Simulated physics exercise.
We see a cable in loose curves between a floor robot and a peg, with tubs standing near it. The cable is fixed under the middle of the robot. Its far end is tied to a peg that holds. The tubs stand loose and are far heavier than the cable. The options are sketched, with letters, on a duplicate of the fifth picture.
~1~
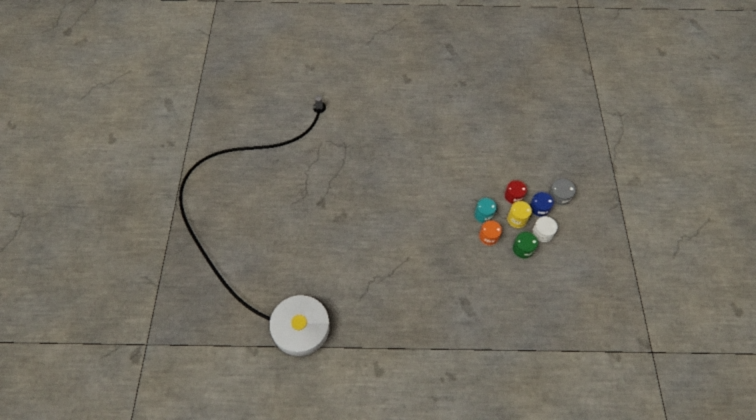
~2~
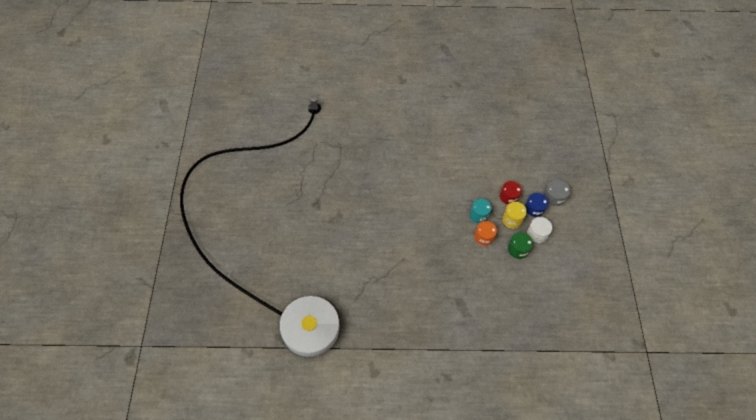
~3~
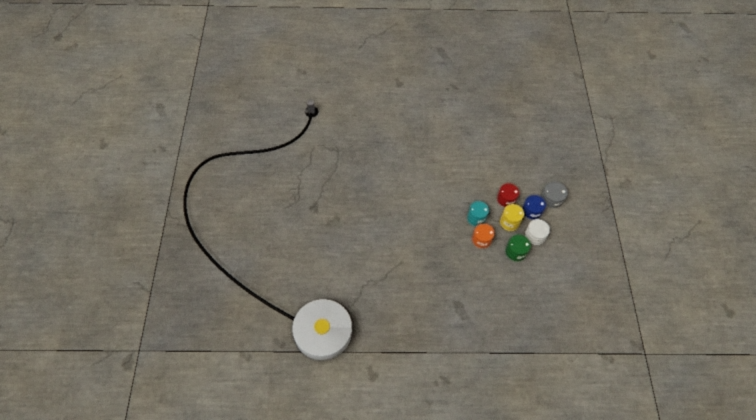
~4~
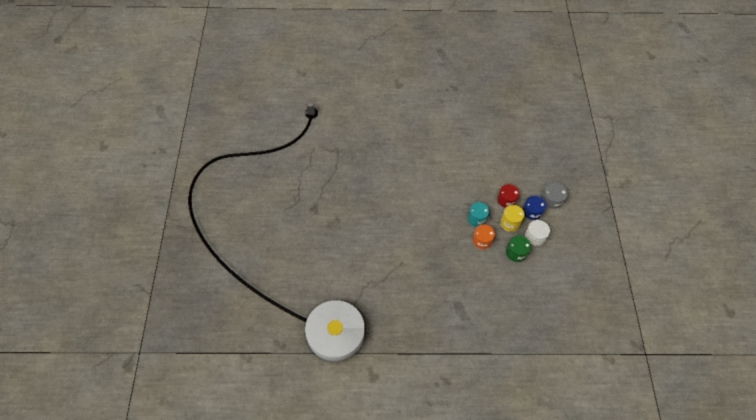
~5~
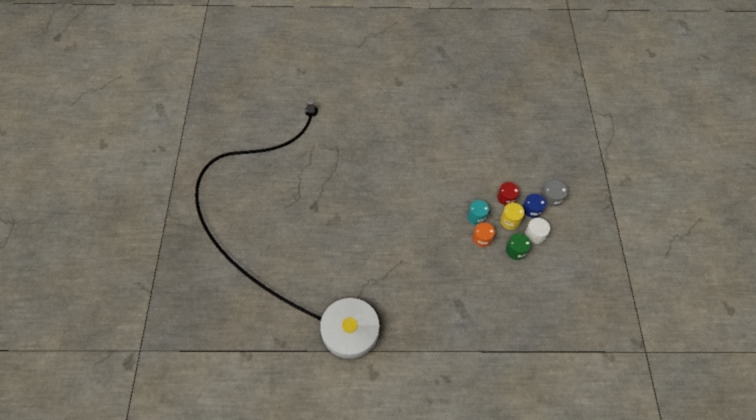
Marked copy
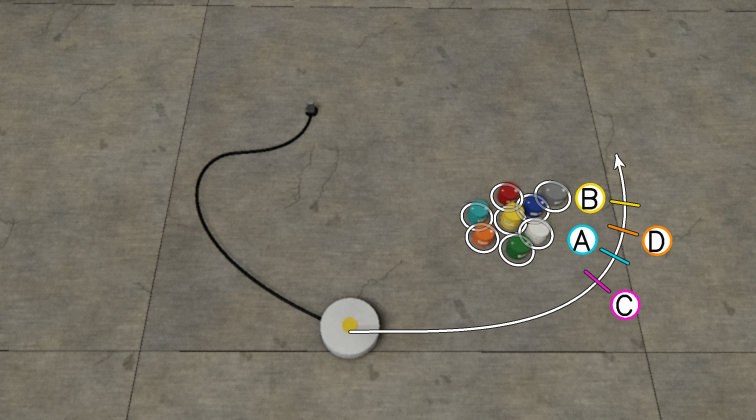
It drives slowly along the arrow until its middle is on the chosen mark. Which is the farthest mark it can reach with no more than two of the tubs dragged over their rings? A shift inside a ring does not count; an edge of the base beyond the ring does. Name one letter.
It can go as far as B.
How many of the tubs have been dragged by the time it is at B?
Two.
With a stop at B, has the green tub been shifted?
Yes.
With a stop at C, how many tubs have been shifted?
The count is none.
On the copy, A at (615, 256); B at (625, 203); C at (597, 281); D at (623, 230); the route from (350, 332) via (568, 303) to (616, 155).
On B. First, robot (484, 324).
Then, robot (598, 280).
Finally, robot (628, 199); green tub (518, 234); orange tub (487, 228); two over the rings.
By contrast, A is within the limit but short; C is within the limit but short; D is within the limit but short.
